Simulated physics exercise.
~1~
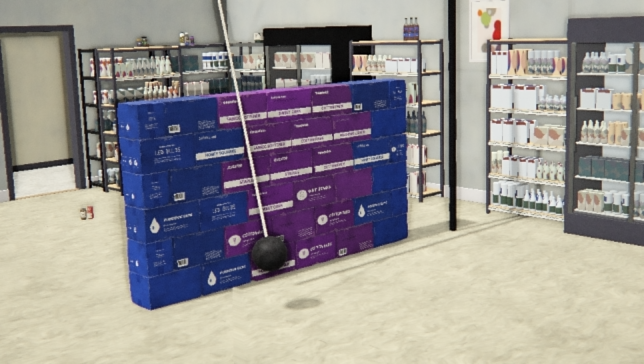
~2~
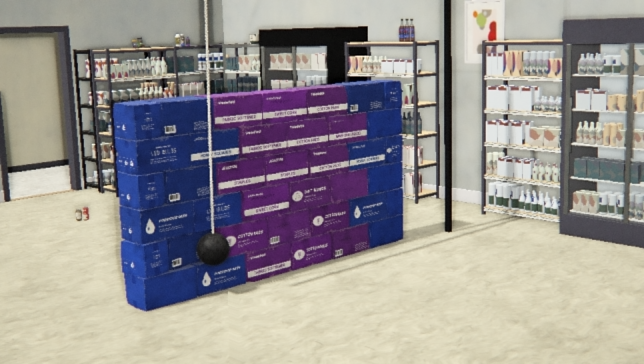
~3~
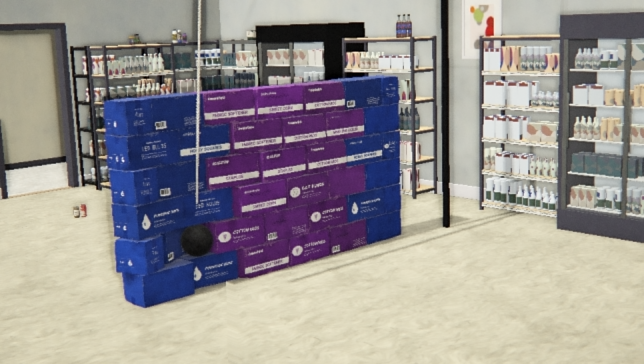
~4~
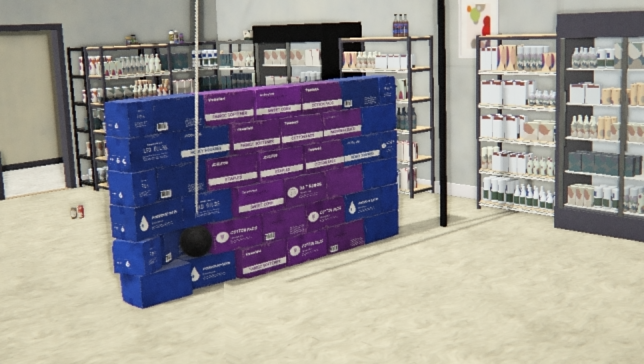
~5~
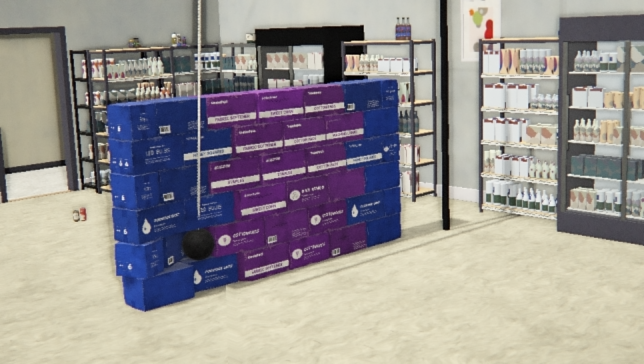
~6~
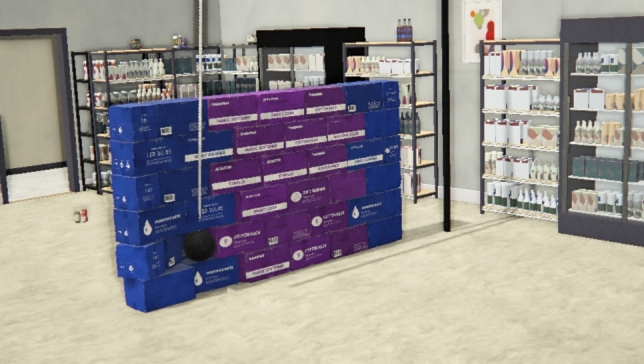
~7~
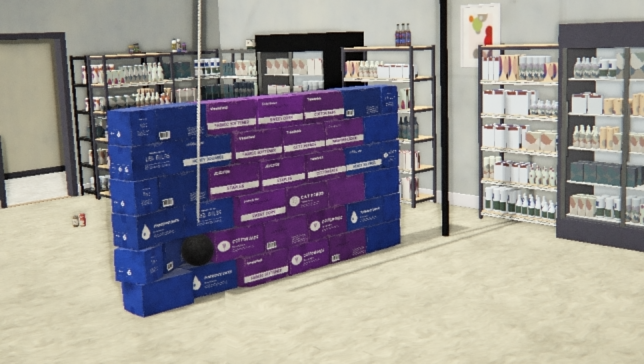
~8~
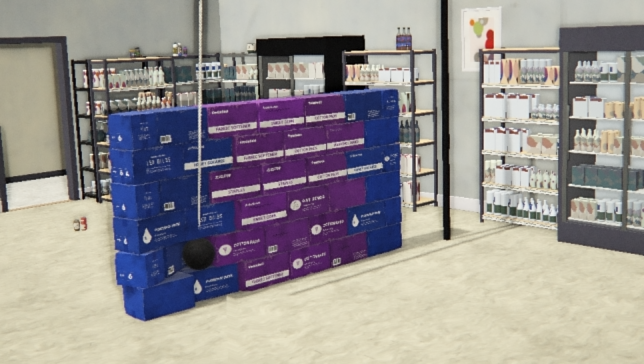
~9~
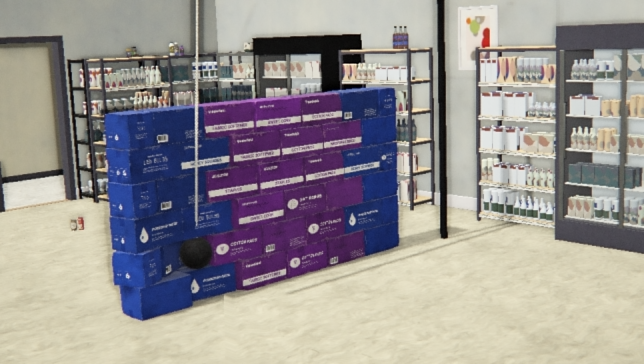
In a shop with shelves of bottles, a black ball on a long line swung left against a wall of blue and purple boxes, shifting it only slightly, then hung nearly still against the lower left part, with every box still stacked.
